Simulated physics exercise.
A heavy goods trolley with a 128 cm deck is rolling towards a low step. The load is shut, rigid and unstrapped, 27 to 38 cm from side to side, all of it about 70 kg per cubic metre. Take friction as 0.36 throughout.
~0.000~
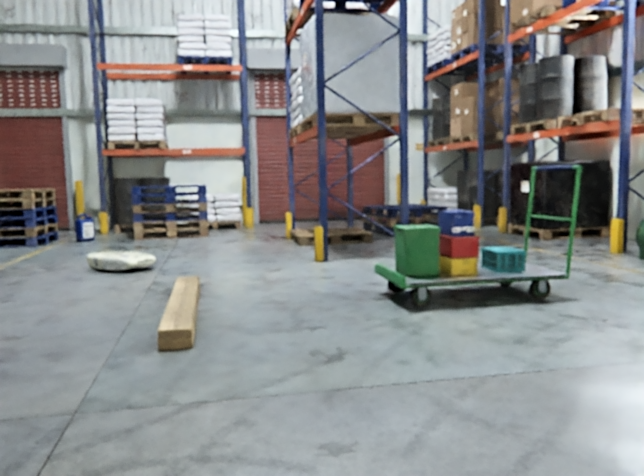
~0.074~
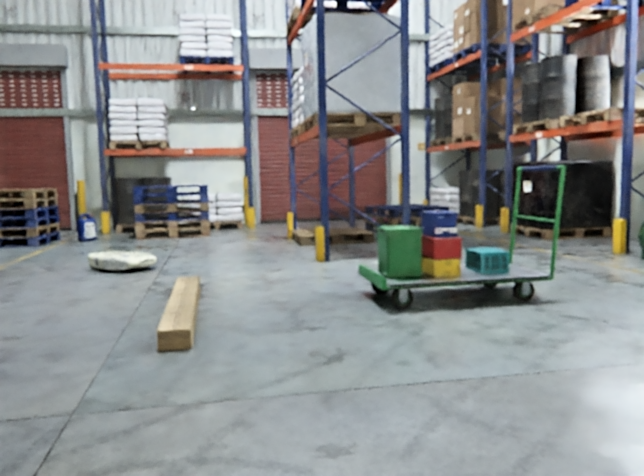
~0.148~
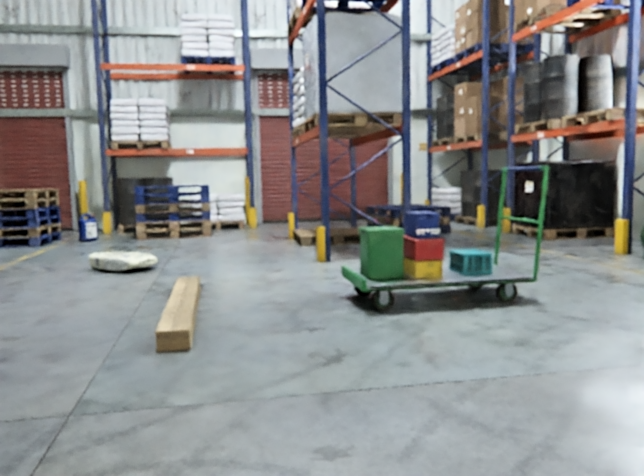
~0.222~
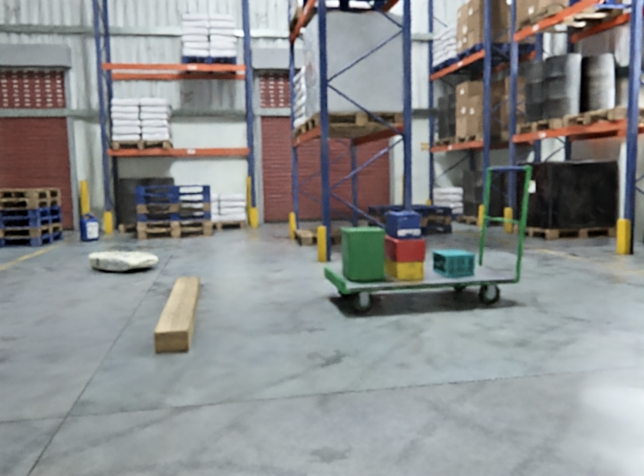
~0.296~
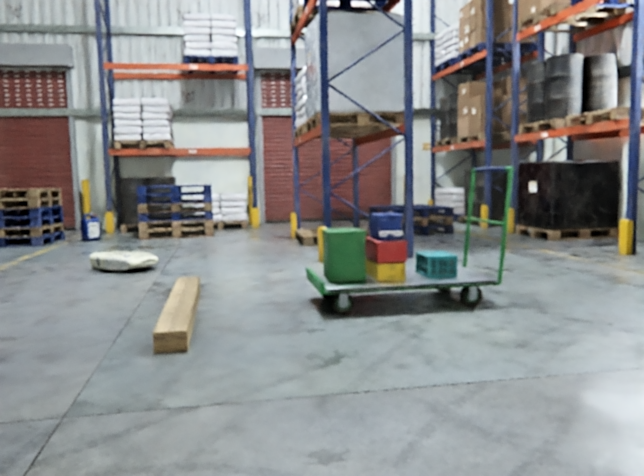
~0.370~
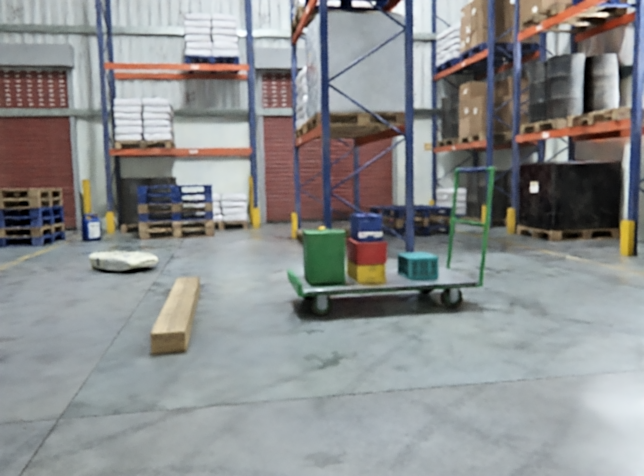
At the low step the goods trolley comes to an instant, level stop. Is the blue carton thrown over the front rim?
At this pace the blue carton keeps its place on the deck.
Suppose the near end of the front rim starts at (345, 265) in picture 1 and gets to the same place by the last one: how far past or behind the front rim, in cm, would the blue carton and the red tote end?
In that case blue 40 behind, red 40 behind.
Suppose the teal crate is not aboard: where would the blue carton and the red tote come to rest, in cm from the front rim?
Then blue 30 behind, red 40 behind.
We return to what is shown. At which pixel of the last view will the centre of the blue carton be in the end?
Around (223, 232).
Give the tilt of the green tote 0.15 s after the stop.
It is tilted some 20°.
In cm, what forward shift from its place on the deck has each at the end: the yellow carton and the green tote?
About: Yellow 15, green 15.
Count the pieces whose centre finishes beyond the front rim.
0 in all.
After 0.78 s the deck stops.
After 1.18 s the blue carton is 28 cm behind the rim, tilted 25°, near (219, 232) in the last picture's view.
After 1.58 s the blue carton is 31 cm behind the rim, tilted 10°, near (223, 232) in the last picture's view.
At rest, 1.8 s, nothing is past the rim; behind it, red tote, teal crate, blue carton, yellow carton and green tote.
